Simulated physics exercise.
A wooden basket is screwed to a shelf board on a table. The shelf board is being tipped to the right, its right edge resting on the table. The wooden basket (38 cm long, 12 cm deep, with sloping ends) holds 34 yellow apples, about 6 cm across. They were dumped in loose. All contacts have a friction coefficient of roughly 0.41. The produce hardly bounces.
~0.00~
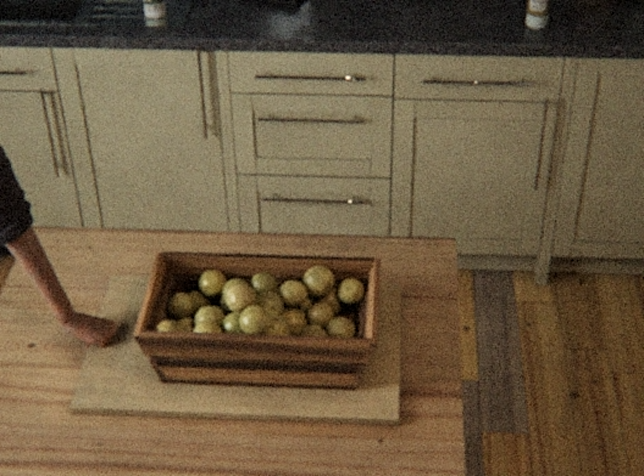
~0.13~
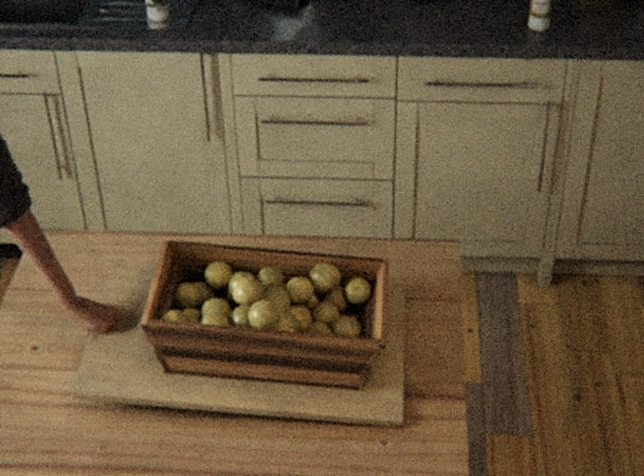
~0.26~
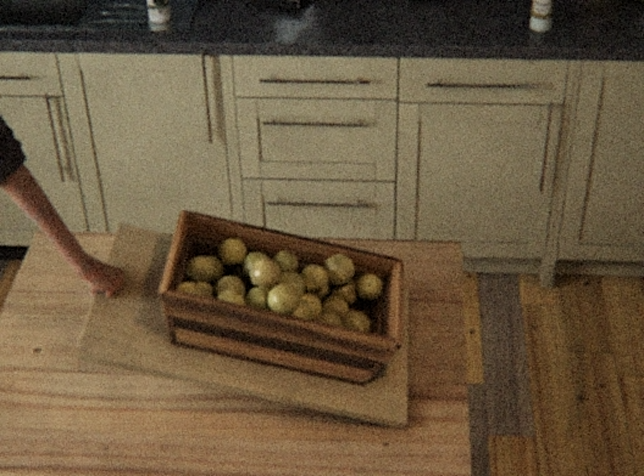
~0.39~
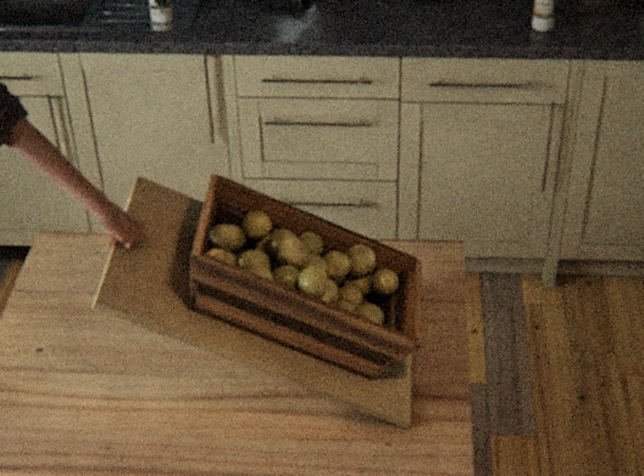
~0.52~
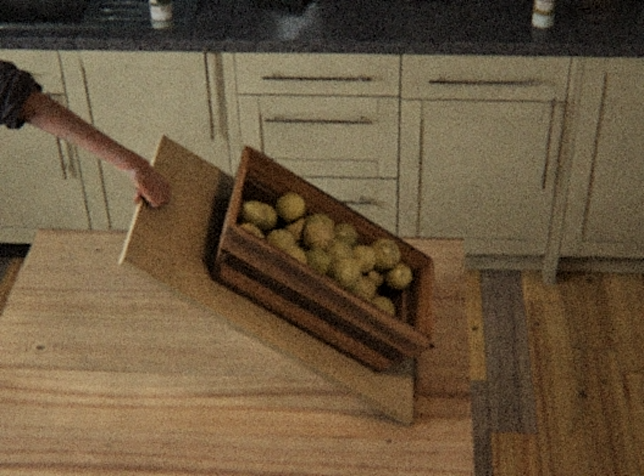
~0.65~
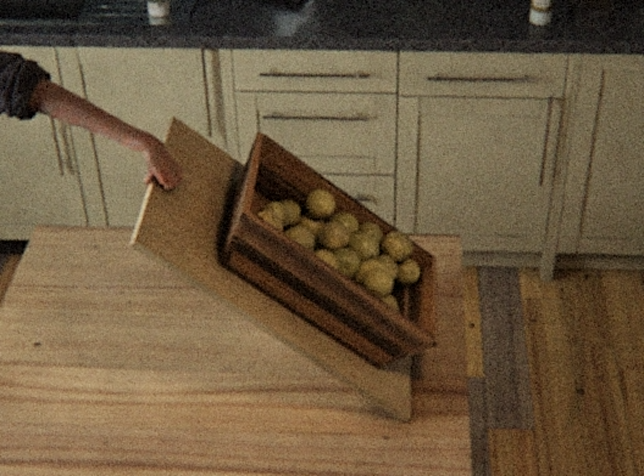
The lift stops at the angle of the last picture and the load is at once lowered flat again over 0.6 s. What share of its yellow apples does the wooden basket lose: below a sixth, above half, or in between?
The wooden basket loses under a sixth of its yellow apples.
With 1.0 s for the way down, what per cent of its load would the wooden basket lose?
In that case wooden basket 0 per cent.
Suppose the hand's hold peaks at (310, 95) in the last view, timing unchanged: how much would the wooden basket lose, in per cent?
In that case wooden basket 60 per cent.
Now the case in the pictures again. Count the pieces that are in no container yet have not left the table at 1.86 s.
Some 1 pieces.
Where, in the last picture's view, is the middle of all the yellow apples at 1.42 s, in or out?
At about (298, 324).
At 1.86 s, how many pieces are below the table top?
About 1.
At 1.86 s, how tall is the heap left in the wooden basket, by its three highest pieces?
Roughly 12 cm high.
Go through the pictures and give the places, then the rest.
In the first picture (places track the rim corner closest to us here), wooden basket (371, 341); tipped 0°; all still inside.
In the second picture, wooden basket (380, 341); tipped 4°.
In the third picture, wooden basket (397, 341); tipped 14°.
In the fourth picture, wooden basket (417, 341); tipped 27°.
In the fifth picture, wooden basket (432, 341); tipped 37°.
In the sixth picture, wooden basket (435, 339); tipped 41°; all still inside.
After 0.84 s, tilt 31°; the wooden basket has all 34.
After 1.08 s, tilt 8°; the wooden basket is down by 2 of 34.
After 1.42 s, tilt 0°; the wooden basket is down by 2 of 34.
Outcome (at 1.86 s), the wooden basket is down by 2 of 34. Asked share, 2 of 34, 6 per cent.
